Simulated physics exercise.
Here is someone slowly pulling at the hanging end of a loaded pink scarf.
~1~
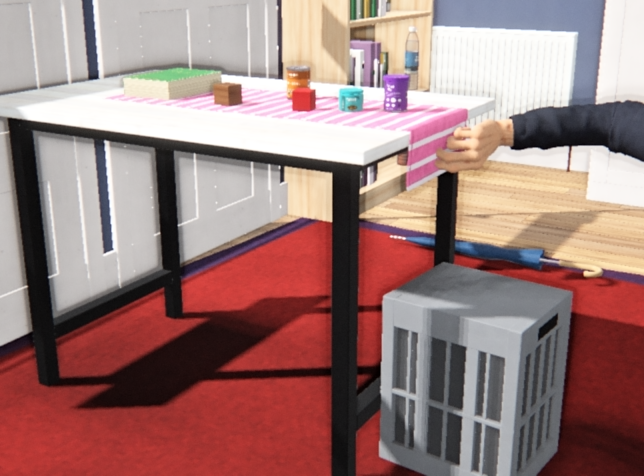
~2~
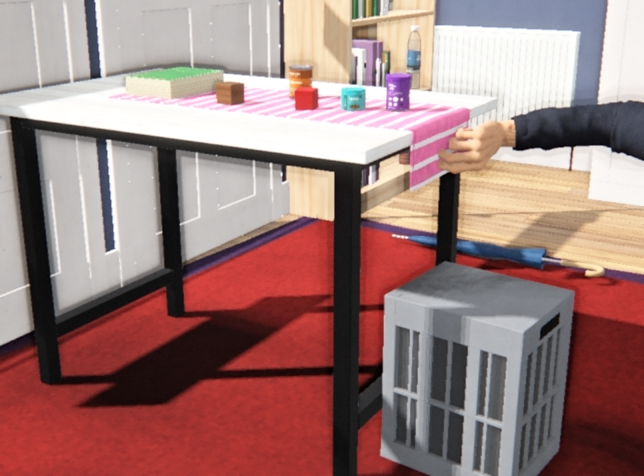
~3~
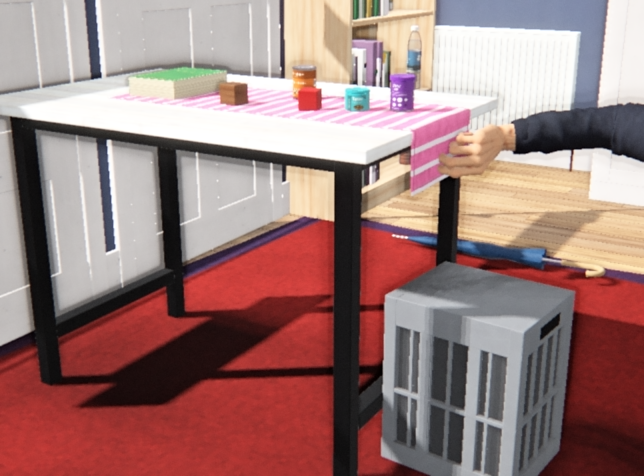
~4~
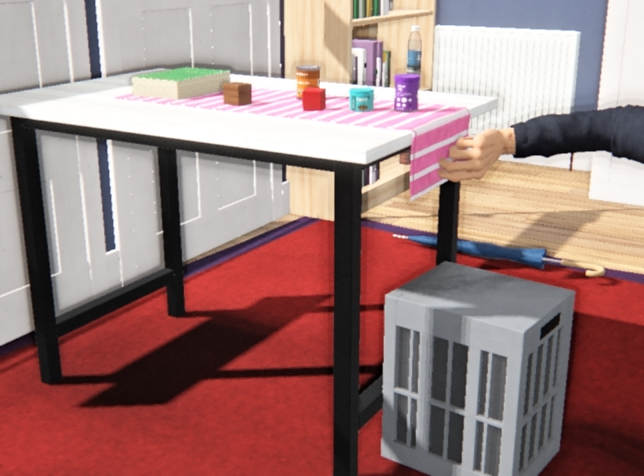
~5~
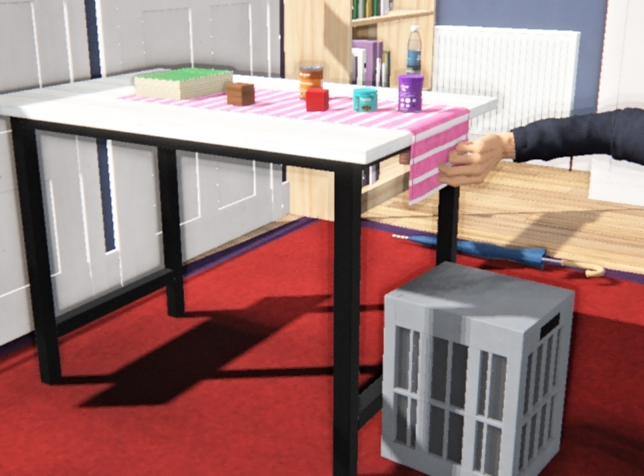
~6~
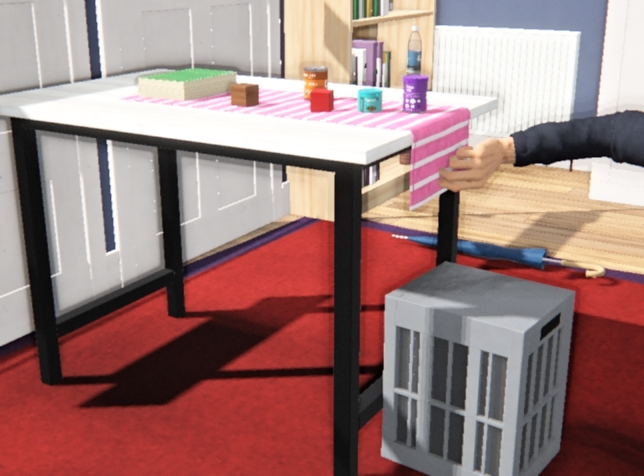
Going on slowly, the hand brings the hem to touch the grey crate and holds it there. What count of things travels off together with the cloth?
Count: Two.
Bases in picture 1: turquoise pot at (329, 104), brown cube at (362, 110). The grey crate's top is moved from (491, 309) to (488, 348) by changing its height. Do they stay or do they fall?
Turquoise pot is gone, brown cube is gone.
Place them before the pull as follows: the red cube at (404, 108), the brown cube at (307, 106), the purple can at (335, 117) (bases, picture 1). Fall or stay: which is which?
Red cube lost, brown cube safe, purple can lost.
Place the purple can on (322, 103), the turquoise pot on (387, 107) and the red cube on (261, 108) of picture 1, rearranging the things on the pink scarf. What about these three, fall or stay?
I reckon the purple can hangs on, the turquoise pot takes a fall and the red cube hangs on.
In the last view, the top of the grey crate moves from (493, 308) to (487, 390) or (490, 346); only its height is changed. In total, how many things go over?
Then 4 and 3.
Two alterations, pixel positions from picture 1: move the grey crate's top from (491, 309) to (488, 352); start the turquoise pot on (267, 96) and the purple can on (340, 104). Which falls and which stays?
The turquoise pot? Safe. The purple can? Lost.
Soon after, hem near (440, 249); purple can gone.
Then, hem on the crate; purple can and turquoise pot gone.
At rest, hem on the crate; purple can and turquoise pot gone. The table loses two.
